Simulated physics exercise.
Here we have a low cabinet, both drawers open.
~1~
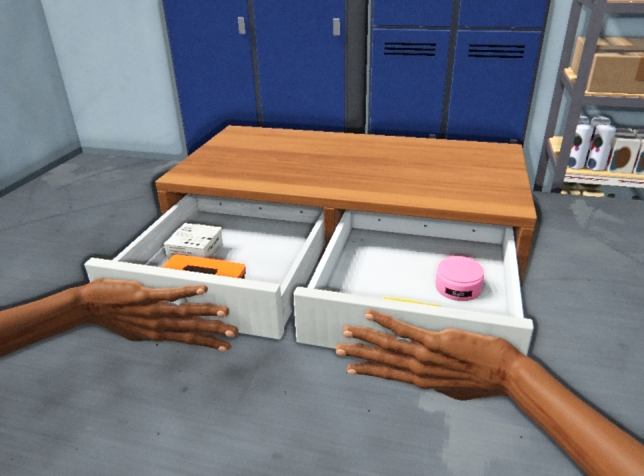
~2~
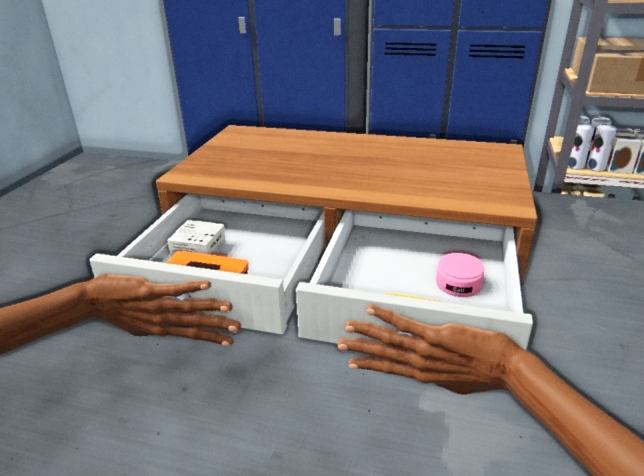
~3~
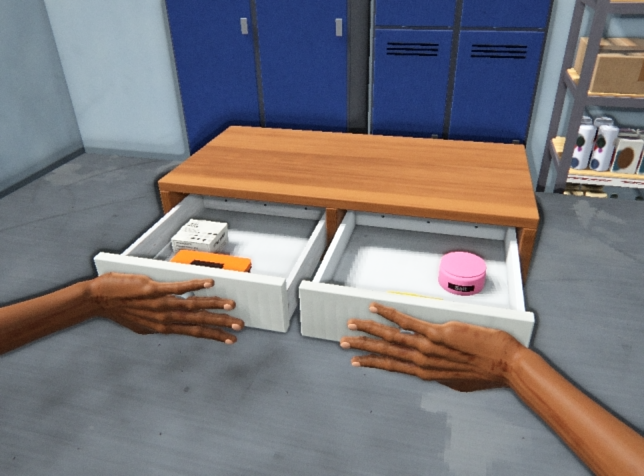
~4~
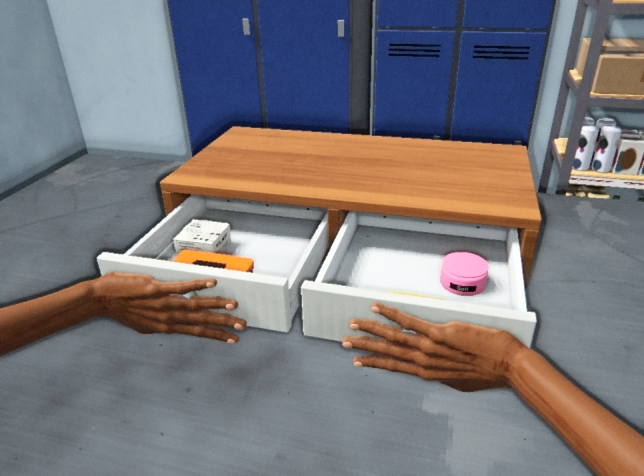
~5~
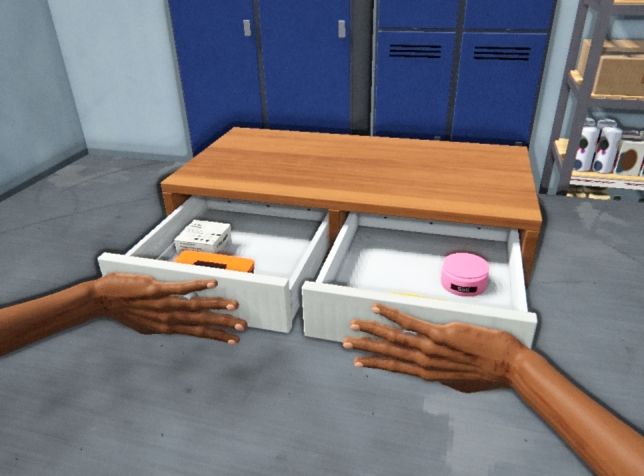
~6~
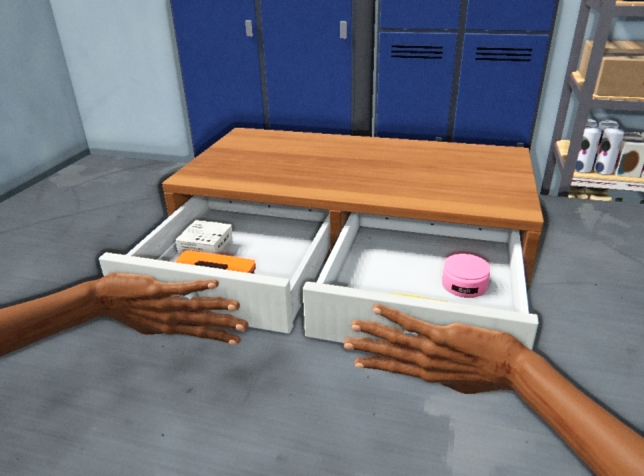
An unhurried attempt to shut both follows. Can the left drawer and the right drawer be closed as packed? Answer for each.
Left drawer closed, right drawer closed.
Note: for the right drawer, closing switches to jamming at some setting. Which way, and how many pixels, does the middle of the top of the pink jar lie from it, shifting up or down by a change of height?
You'd need to go up by roughly 24 pixels to hit the edge.
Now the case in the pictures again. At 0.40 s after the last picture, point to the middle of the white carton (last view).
Roughly at pixel (223, 222).
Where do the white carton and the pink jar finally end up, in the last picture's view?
(256, 187) and (470, 210), approximately.
Then, 0.40 s after the last picture, left drawer about half in; right drawer starting in.
Then, 0.68 s after the last picture, left drawer nearly in; right drawer about half in.
At rest, the left drawer shuts flush; the right drawer shuts flush.
